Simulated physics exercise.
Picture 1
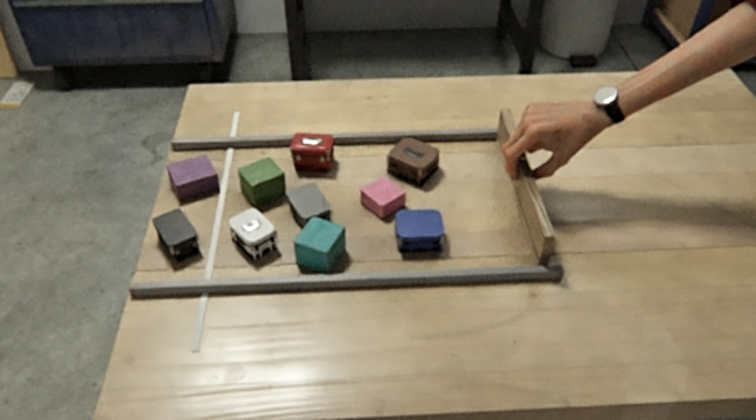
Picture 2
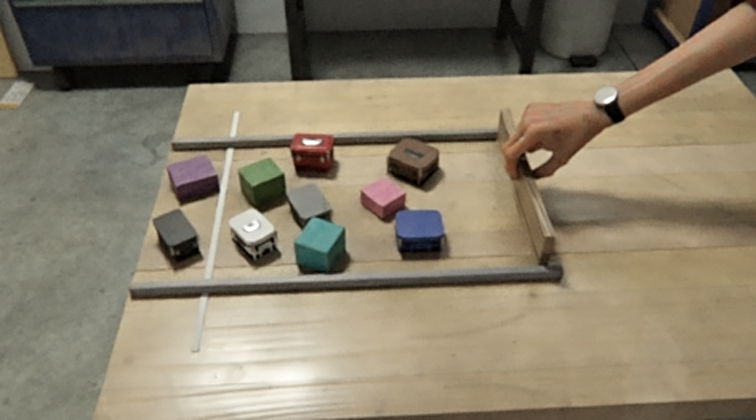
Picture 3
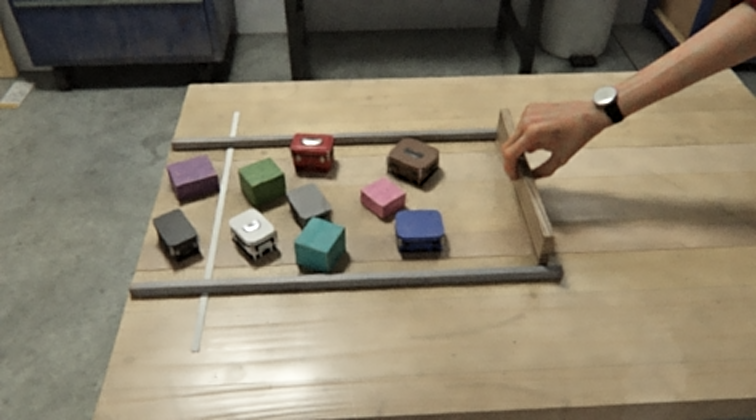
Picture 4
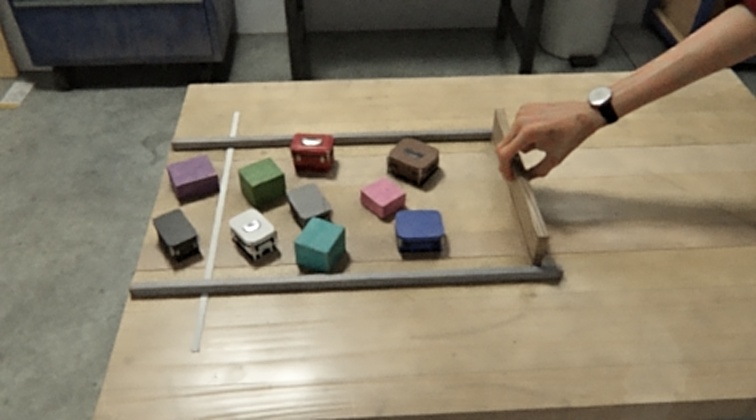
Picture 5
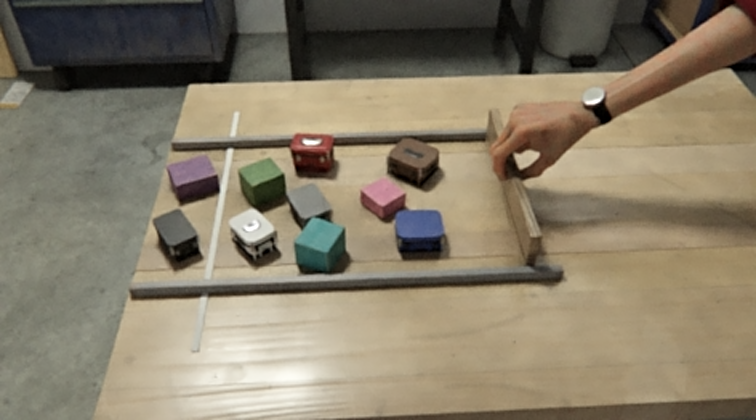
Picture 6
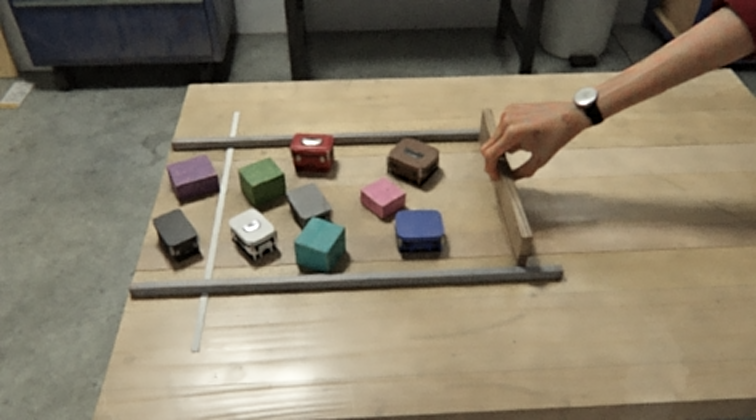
Hand holding a wooden board upright between two grey rails, then sliding it slightly left toward scattered coloured blocks and small cases.
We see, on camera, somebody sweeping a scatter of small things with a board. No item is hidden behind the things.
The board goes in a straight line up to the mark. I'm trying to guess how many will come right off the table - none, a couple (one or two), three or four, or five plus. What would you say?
I would say three or four.
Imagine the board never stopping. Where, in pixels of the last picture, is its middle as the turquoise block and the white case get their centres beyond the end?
I reckon its middle sits around (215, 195) and then around (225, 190).
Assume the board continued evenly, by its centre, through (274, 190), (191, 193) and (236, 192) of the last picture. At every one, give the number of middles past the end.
In order: 0, 7, 2.
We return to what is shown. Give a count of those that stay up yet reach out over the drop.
The count would be 4.
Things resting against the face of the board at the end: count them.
3 touch it.
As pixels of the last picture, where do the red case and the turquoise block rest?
In the last picture the red case sits around (171, 153) and the turquoise block around (140, 261).
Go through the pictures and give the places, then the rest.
The first frame shows black case (177, 236); purple block (193, 177); white case (253, 234); board (522, 181); tape (220, 209).
The second frame shows purple block (193, 177); grey case (309, 208).
The third frame shows white case (253, 235); brown case (414, 162).
The fourth frame shows black case (177, 236); red case (313, 152).
The fifth frame shows purple block (193, 177); pink block (383, 198).
The sixth frame shows black case (177, 236); purple block (193, 177); white case (253, 235); board (502, 182); tape (220, 209).
A little later, none off yet; black case at rest near (177, 236); purple block at rest near (193, 177); white case at rest near (253, 235).
When it is over, the number that fall off is three or four; down, white case, purple block and black case.
